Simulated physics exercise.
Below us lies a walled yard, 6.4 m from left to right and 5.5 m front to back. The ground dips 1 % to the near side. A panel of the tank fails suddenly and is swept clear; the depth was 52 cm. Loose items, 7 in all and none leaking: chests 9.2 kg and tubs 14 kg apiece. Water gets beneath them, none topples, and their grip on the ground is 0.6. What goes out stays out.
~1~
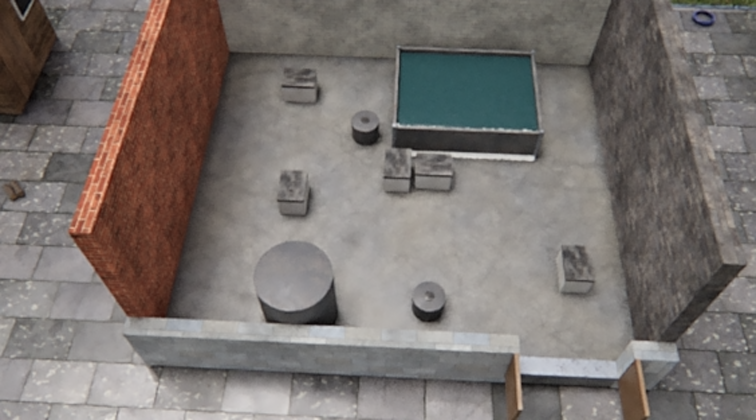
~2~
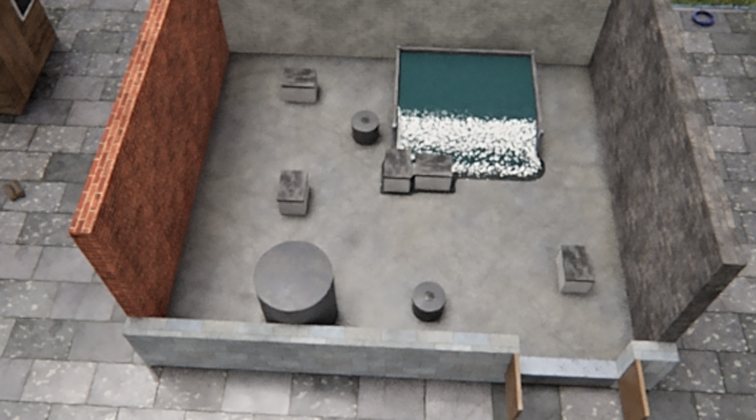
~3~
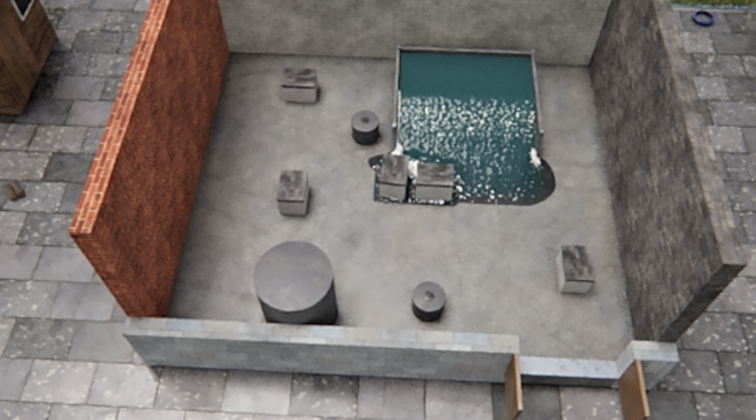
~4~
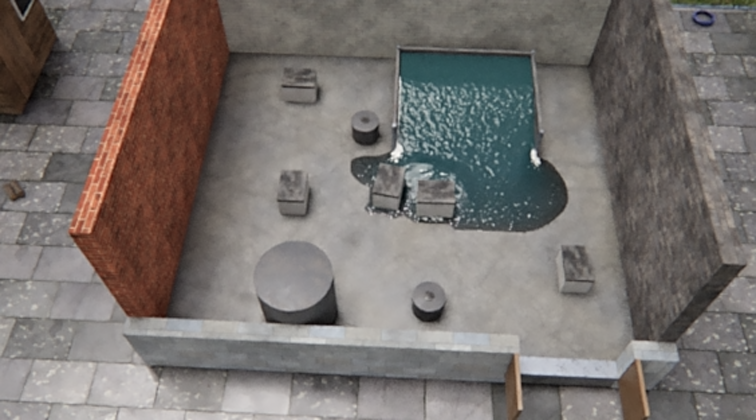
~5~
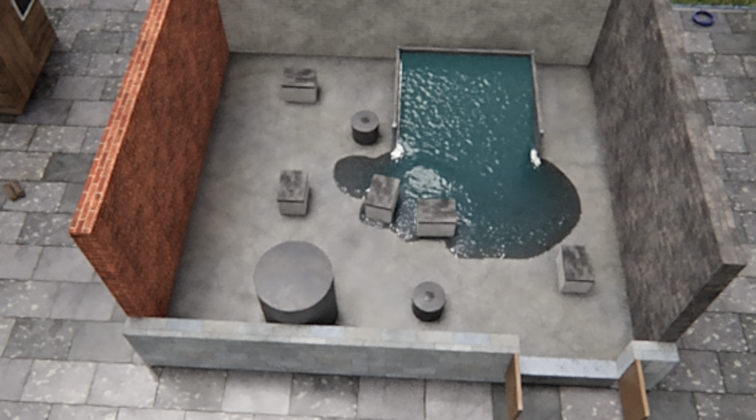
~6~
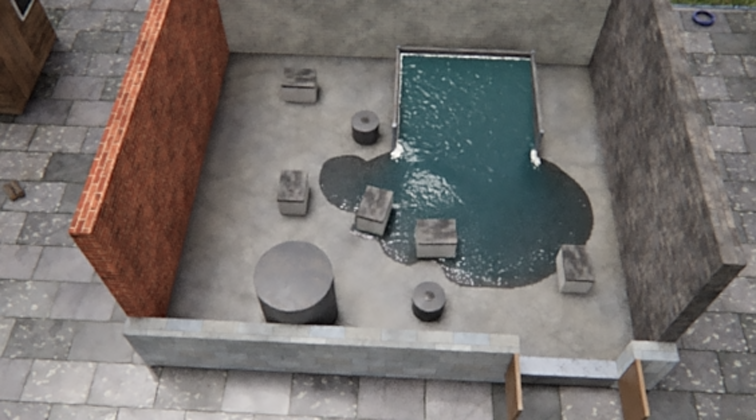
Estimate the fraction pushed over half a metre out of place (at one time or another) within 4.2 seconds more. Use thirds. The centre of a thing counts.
Share: Two thirds or above.
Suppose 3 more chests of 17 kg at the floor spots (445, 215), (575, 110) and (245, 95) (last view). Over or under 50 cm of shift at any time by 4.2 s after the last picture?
In that order: Past it, less, short of it.
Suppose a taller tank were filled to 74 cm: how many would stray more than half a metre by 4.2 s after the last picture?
Then 5.
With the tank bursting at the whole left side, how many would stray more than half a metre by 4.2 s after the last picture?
In that case 3 of them.
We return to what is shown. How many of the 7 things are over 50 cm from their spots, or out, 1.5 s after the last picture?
I count 4.
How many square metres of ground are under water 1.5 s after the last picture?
Roughly 20 m2.
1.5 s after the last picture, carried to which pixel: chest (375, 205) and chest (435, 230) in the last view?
Around (351, 274) and (447, 310).
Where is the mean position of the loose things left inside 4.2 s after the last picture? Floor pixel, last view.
Near (324, 179).
Then, 0.4 s after the last picture 2 of 7 are over 50 cm from their spots; 0 afloat.
Then, 1.5 s after the last picture 4 of 7 are over 50 cm from their spots; 4 afloat.
Then, 2.8 s after the last picture 4 of 7 are over 50 cm from their spots; 4 afloat.
Then, 4.2 s after the last picture 5 of 7 are over 50 cm from their spots, and 5 have been at some point; 2 afloat.
